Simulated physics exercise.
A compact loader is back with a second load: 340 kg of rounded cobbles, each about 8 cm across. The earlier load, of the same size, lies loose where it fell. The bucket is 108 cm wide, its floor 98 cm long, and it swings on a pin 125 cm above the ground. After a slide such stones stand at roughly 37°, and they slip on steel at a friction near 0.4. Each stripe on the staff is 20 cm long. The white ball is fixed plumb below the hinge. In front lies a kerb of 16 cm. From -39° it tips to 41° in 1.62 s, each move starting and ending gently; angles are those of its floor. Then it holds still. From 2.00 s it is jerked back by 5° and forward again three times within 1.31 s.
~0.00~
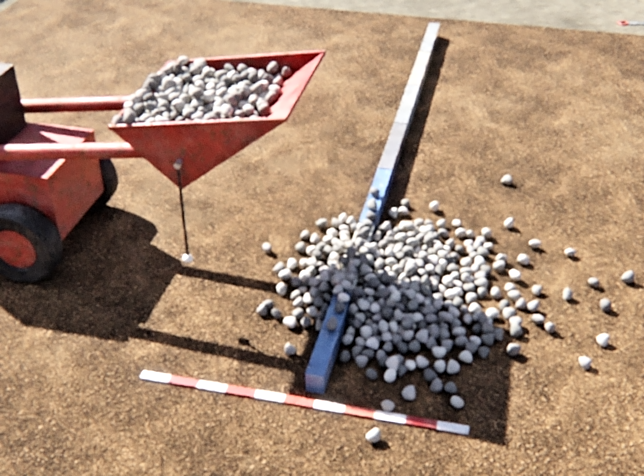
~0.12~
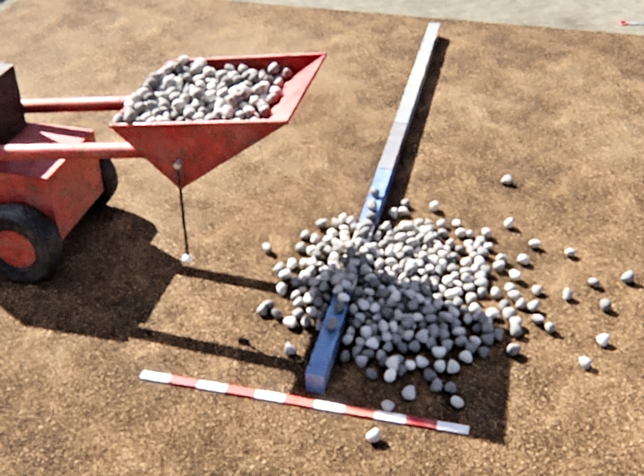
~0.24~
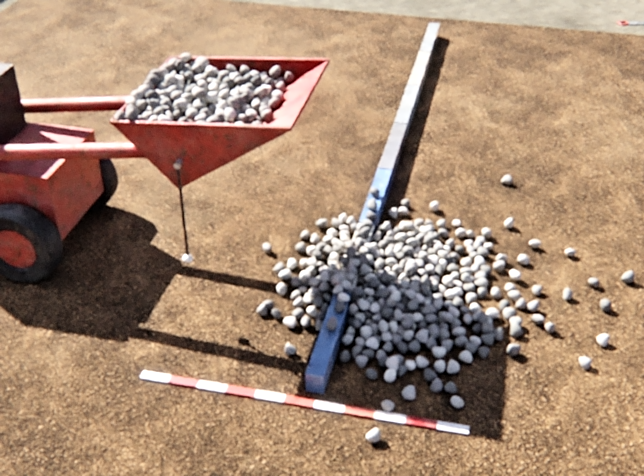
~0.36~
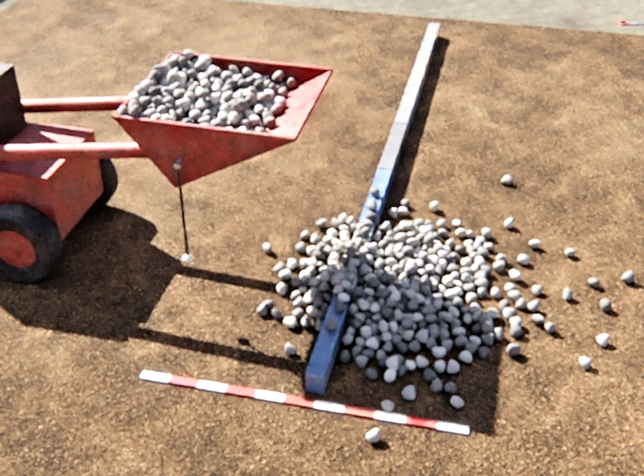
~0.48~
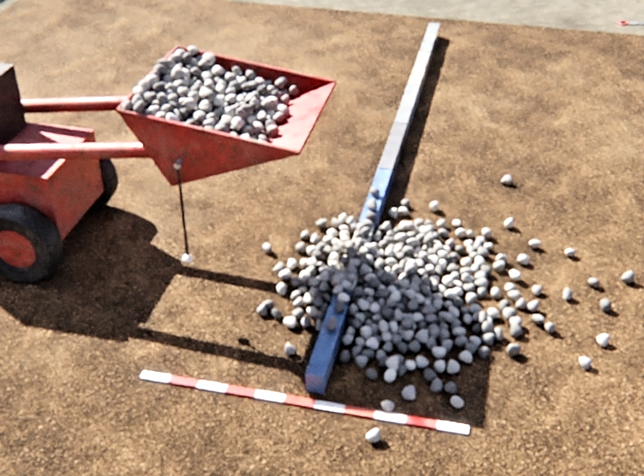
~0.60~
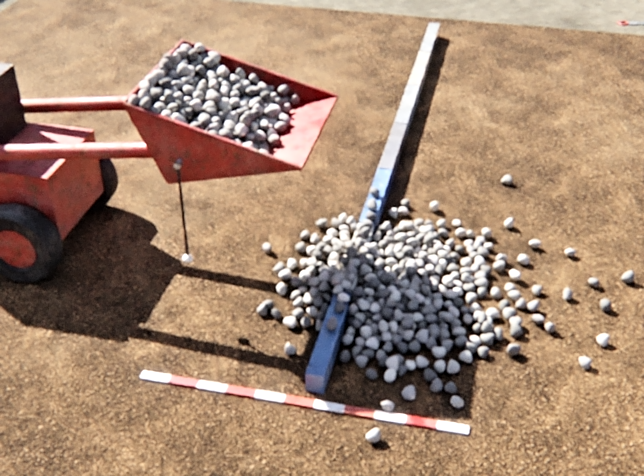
At first, a red bucket heaped with grey stones sits raised at the left, beside a loose pile of stones lying across a blue kerb. The bucket then tilts gradually, its right lip lowering and its back rising, while the stones inside shift and the pile stays still.
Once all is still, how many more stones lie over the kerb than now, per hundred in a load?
Roughly 19 per cent of a load more.
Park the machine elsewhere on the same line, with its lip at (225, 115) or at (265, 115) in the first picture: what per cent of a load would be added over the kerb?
About 0 and 5 per cent.
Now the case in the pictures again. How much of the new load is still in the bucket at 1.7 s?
About 35 per cent.
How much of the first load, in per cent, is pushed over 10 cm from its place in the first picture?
About 5 per cent.
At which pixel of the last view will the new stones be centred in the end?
Near (323, 266).
After 1.2 s the floor is at 29°; in per cent of one load, 100 in the bucket, 22 on this side of the kerb, 78 over the kerb; the foremost stones are at (605, 308).
After 1.7 s the floor is at 41°; in per cent of one load, 37 in the bucket, 85 on this side of the kerb, 78 over the kerb; the foremost stones are at (605, 308).
After 3.8 s the floor is at 41°; in per cent of one load, 0 in the bucket, 104 on this side of the kerb, 97 over the kerb; the foremost stones are at (605, 308).
After 6.3 s the floor is at 41°; in per cent of one load, 0 in the bucket, 104 on this side of the kerb, 97 over the kerb; the foremost stones are at (605, 308). Net gain over the kerb, 19.
